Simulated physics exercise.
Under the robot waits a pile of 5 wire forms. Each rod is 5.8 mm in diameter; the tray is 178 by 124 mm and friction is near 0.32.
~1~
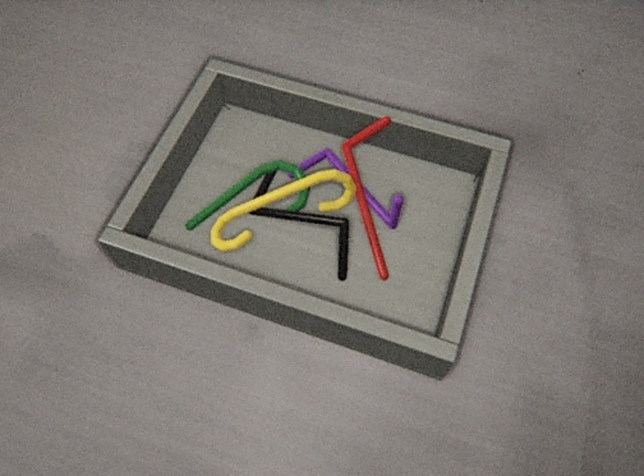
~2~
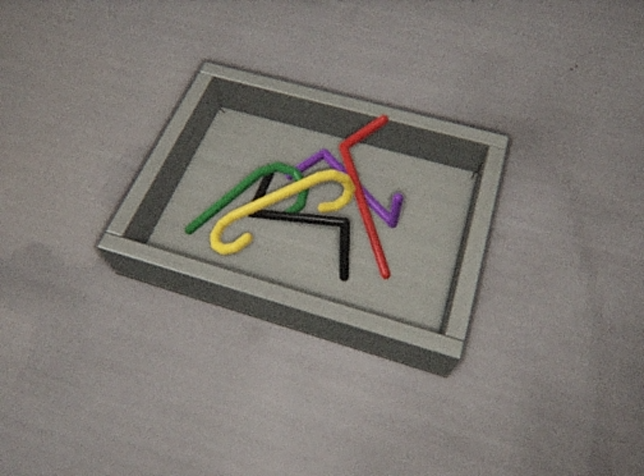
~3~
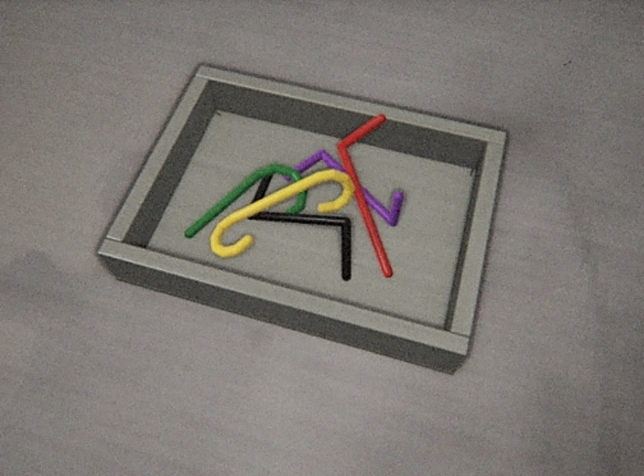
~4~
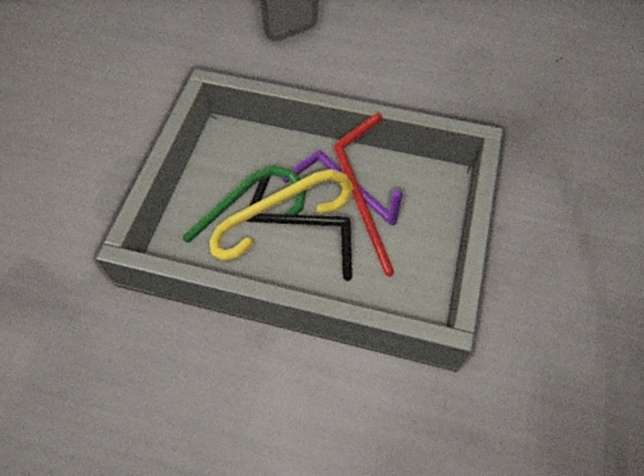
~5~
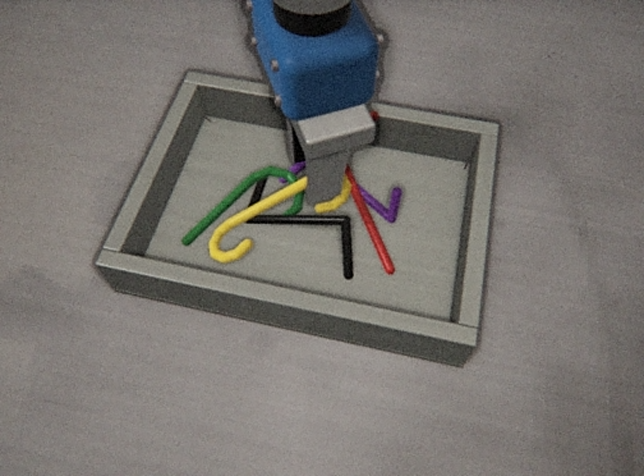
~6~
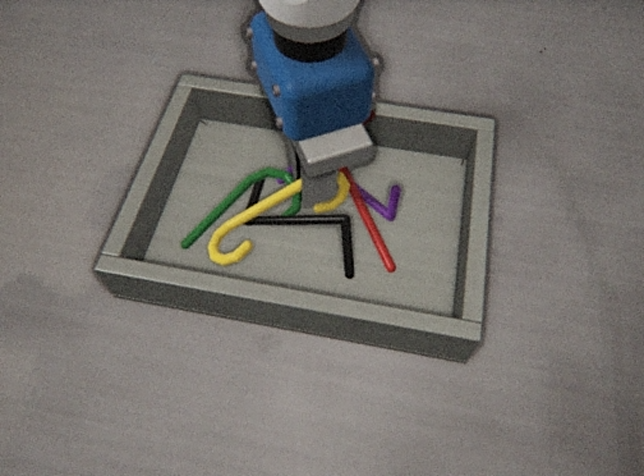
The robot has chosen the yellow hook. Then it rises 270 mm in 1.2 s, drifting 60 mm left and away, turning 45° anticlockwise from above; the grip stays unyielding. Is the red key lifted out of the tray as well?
No.
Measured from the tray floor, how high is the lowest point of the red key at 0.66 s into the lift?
Roughly 0 mm.
Then, 0.36 s into the lift, lowest point more than 20 mm over the tray floor, yellow hook 58 mm.
Then, 0.66 s into the lift, lowest point more than 20 mm over the tray floor, yellow hook 159 mm.
Then, 1.20 s into the lift, lowest point more than 20 mm over the tray floor, yellow hook 273 mm.
End, hanging yellow hook 273 mm; the other 4 are down.
